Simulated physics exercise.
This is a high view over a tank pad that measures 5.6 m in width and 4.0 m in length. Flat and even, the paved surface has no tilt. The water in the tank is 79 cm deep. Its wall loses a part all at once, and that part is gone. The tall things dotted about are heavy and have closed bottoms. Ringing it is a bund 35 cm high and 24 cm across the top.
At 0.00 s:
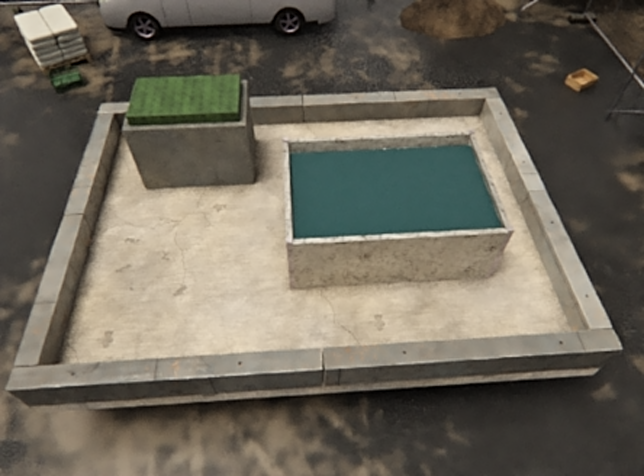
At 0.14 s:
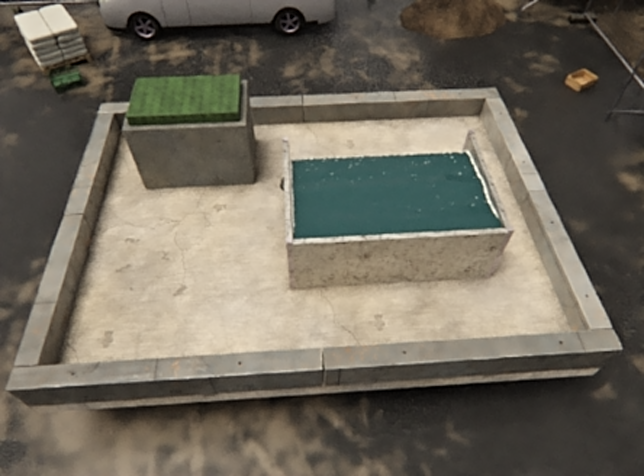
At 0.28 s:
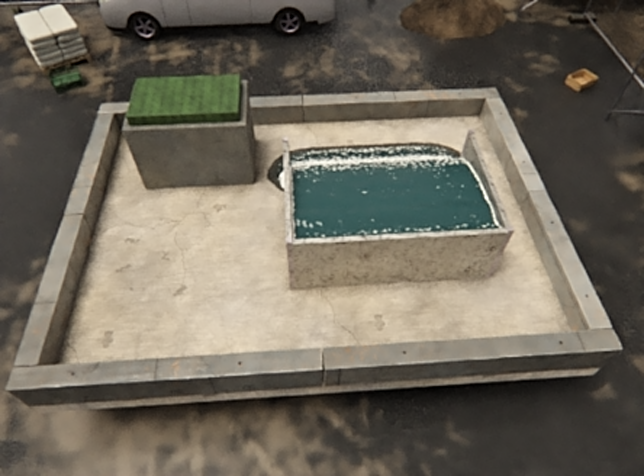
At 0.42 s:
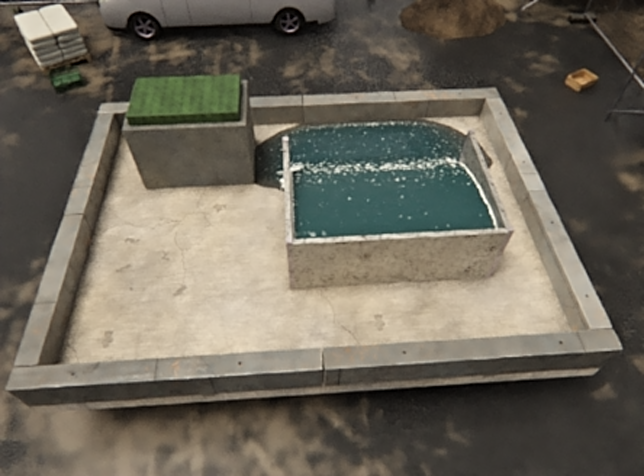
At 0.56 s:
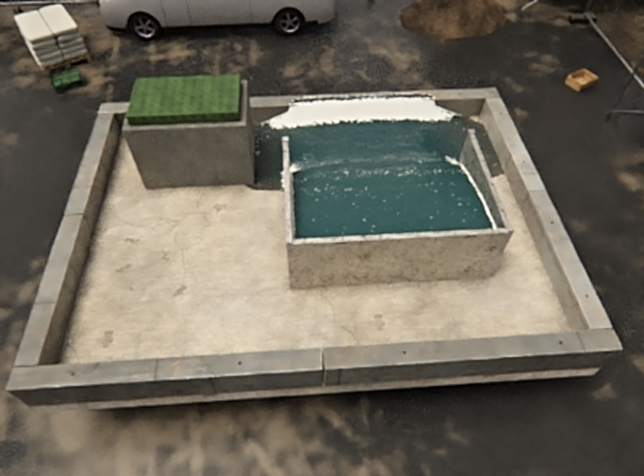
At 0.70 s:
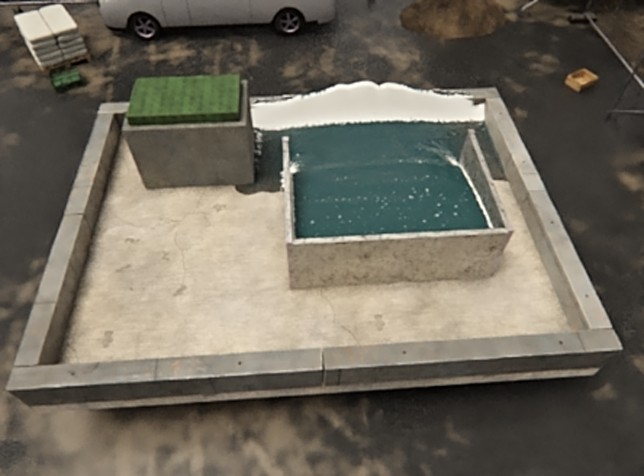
Green water pours from the back of the concrete tank and surges white against the low wall.
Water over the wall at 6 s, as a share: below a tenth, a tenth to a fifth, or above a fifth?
The share is a tenth to a fifth.
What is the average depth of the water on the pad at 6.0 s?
About 11 centimetres.
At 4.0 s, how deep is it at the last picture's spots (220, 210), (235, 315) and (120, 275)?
Close to 2, 3 and 3 centimetres.
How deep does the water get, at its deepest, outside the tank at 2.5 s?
Around 44 centimetres deep.
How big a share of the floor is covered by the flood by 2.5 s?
Wet share: About 60 %.
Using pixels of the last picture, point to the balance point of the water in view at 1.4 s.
About (374, 176).
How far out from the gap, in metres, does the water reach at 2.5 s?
About 3.8 m.
After 1.1 s water covers 30 % of the floor and is deepest (72 cm) near (345, 128); 1 % is over the wall.
After 1.4 s water covers 35 % of the floor and is deepest (59 cm) near (380, 126); 6 % is over the wall.
After 2.5 s water covers 50 % of the floor and is deepest (44 cm) near (121, 137); 12 % is over the wall.
After 4.0 s water covers 75 % of the floor and is deepest (29 cm) near (560, 344); 13 % is over the wall.
After 6.0 s water covers 80 % of the floor and is deepest (25 cm) near (92, 241); 13 % is over the wall.
